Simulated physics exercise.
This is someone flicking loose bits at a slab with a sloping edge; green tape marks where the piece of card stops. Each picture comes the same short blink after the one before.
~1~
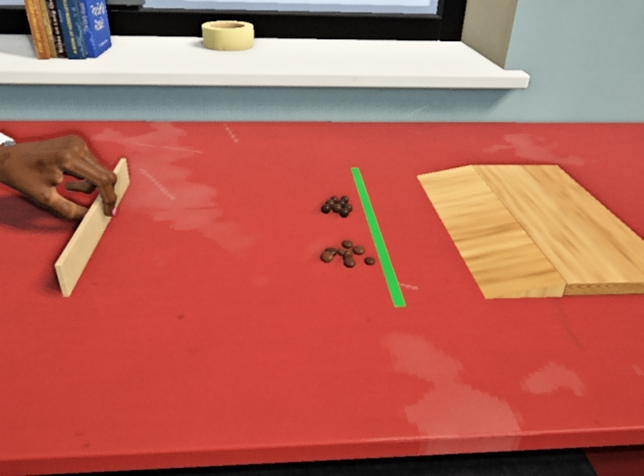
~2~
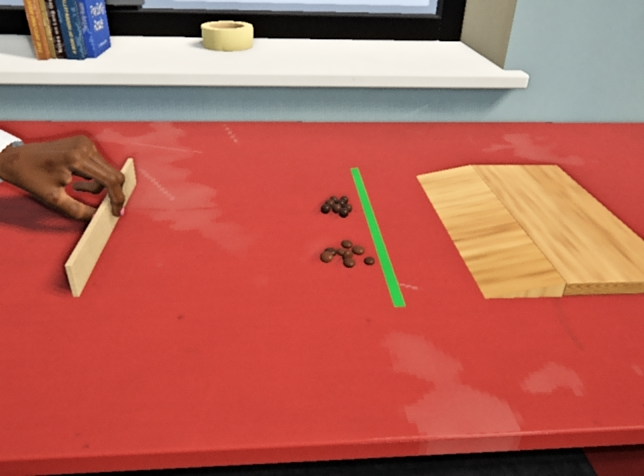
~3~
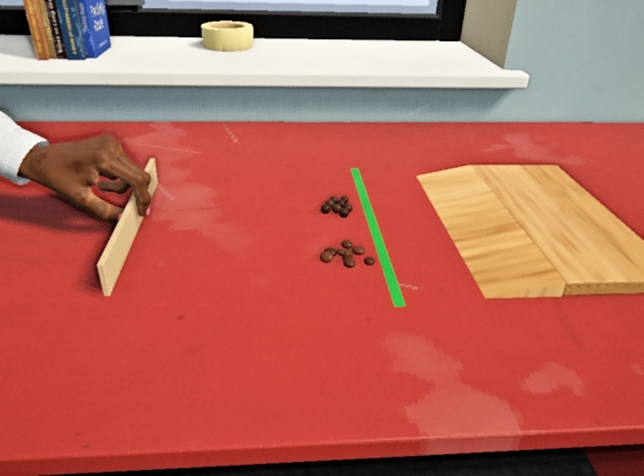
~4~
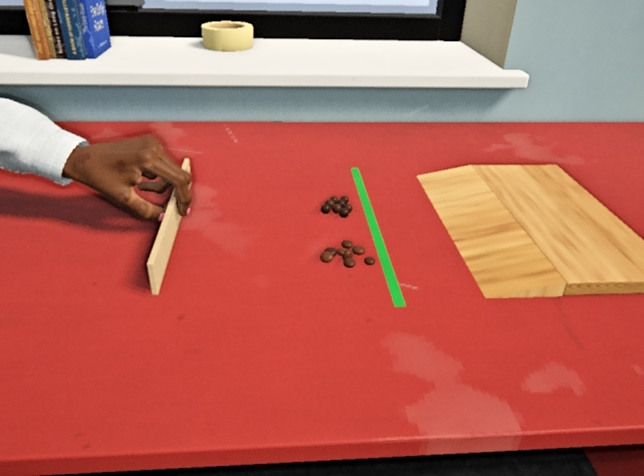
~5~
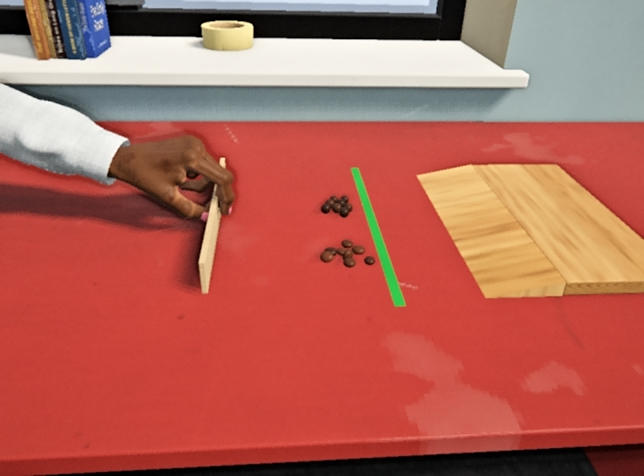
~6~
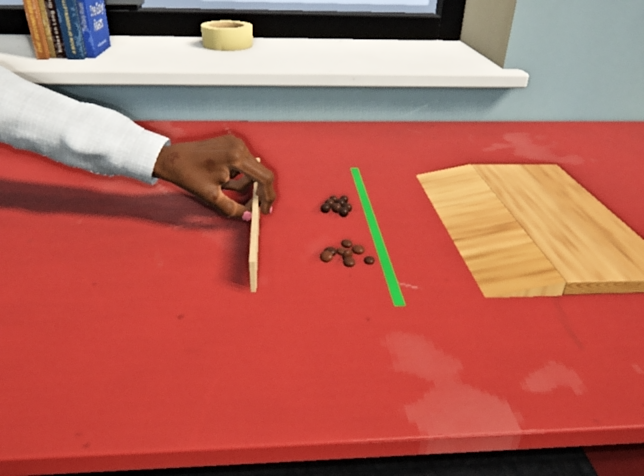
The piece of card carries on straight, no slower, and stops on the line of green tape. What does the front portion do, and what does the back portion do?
Here the front portion does not make it up, and the back portion makes it up with some or all.
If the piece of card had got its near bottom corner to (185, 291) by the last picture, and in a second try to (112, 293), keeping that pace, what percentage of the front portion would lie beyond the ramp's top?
Roughly 0 per cent, and 0 per cent.
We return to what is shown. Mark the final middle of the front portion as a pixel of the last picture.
Close to (460, 248).
Then, 0.11 s on from there, piece of card still moving, near (333, 199); front portion the whole lot short of the ramp; back portion the whole lot short of the ramp.
Then, 0.23 s on from there, piece of card stopped at the green tape; front portion the whole lot short of the ramp; back portion a little on the ramp, the bulk short of the ramp.
Then, 0.51 s on from there, piece of card stopped at the green tape; front portion a little on the ramp, the bulk short of the ramp; back portion the whole lot past the top.
In the end, piece of card stopped at the green tape; front portion none at all past the top, a little on the ramp, the bulk short of the ramp; back portion the whole lot past the top.
